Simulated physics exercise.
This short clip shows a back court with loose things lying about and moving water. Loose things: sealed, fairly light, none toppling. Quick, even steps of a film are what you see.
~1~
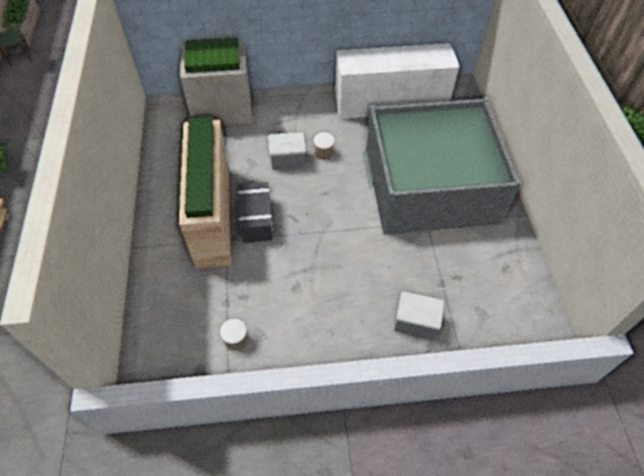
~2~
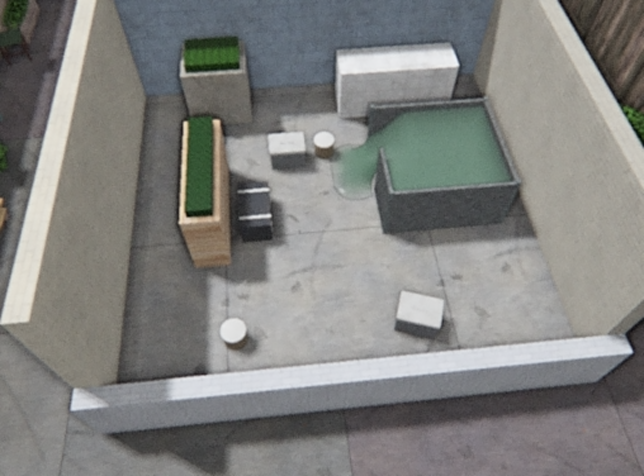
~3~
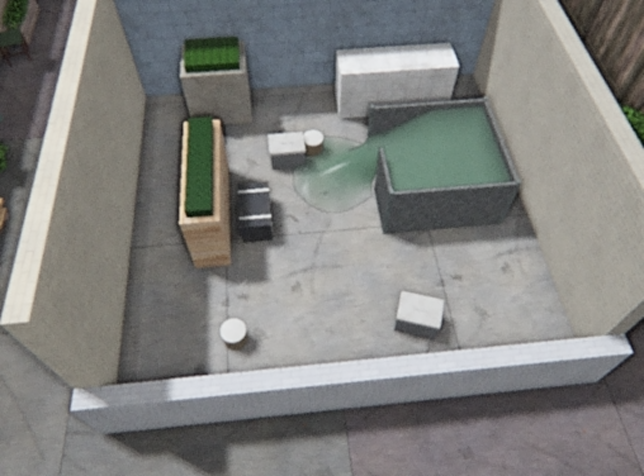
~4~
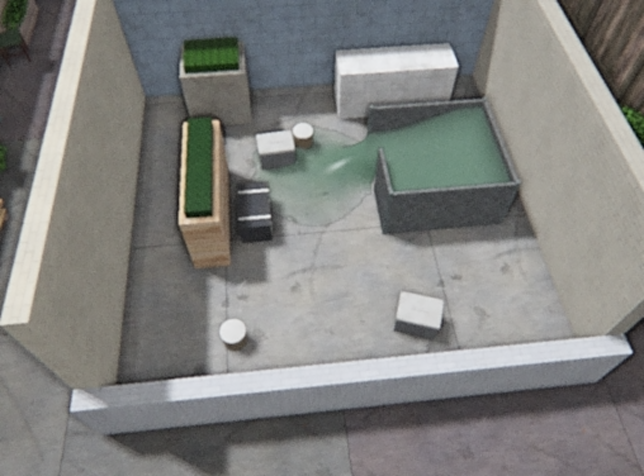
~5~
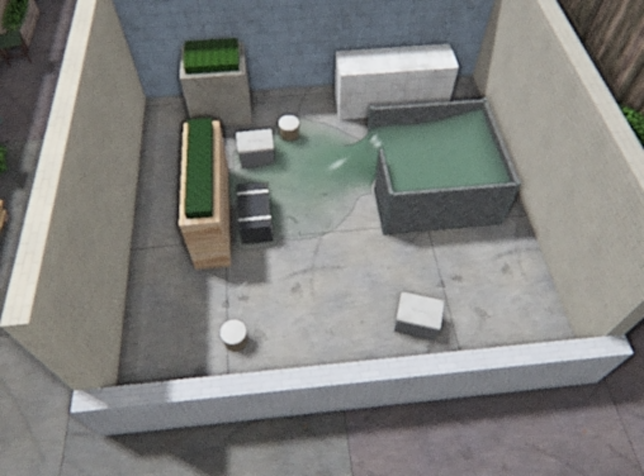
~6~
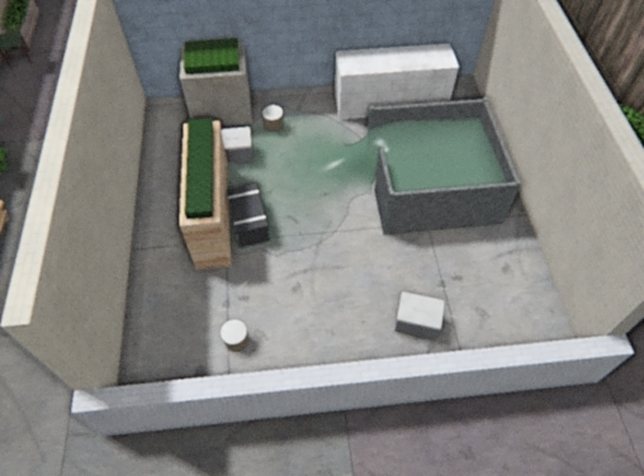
Green water pours from a gray tank, pushing a pail and a chest left.
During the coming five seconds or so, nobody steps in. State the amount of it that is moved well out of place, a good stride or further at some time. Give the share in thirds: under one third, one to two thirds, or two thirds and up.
It reaches two thirds.
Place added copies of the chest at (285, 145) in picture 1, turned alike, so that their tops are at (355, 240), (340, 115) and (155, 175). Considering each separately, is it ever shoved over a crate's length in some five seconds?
Stays put, shoved clear, shoved clear.
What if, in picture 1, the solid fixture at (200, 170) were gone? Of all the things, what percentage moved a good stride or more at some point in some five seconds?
80%.
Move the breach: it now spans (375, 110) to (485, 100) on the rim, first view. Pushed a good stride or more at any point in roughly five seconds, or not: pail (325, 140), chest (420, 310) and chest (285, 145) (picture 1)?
Listed in turn, ends up that far off, never travels that far, ends up that far off.
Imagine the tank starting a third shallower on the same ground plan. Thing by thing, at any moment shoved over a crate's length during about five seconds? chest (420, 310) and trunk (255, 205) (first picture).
Below that mark, over that mark.
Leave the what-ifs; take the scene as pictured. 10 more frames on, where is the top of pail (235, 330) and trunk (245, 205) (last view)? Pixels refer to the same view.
I'd say around (234, 370) for the first and around (308, 271) for the second.
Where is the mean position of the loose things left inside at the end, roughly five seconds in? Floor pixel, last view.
About (290, 281).
A moment on, 2 of 5 are well off their spots; 1 afloat.
Next, 4 of 5 are well off their spots; 3 afloat.
Later, 4 of 5 are well off their spots; 3 afloat.
In the end, 5 of 5 are well off their spots, and 5 have been at some point; 4 afloat.
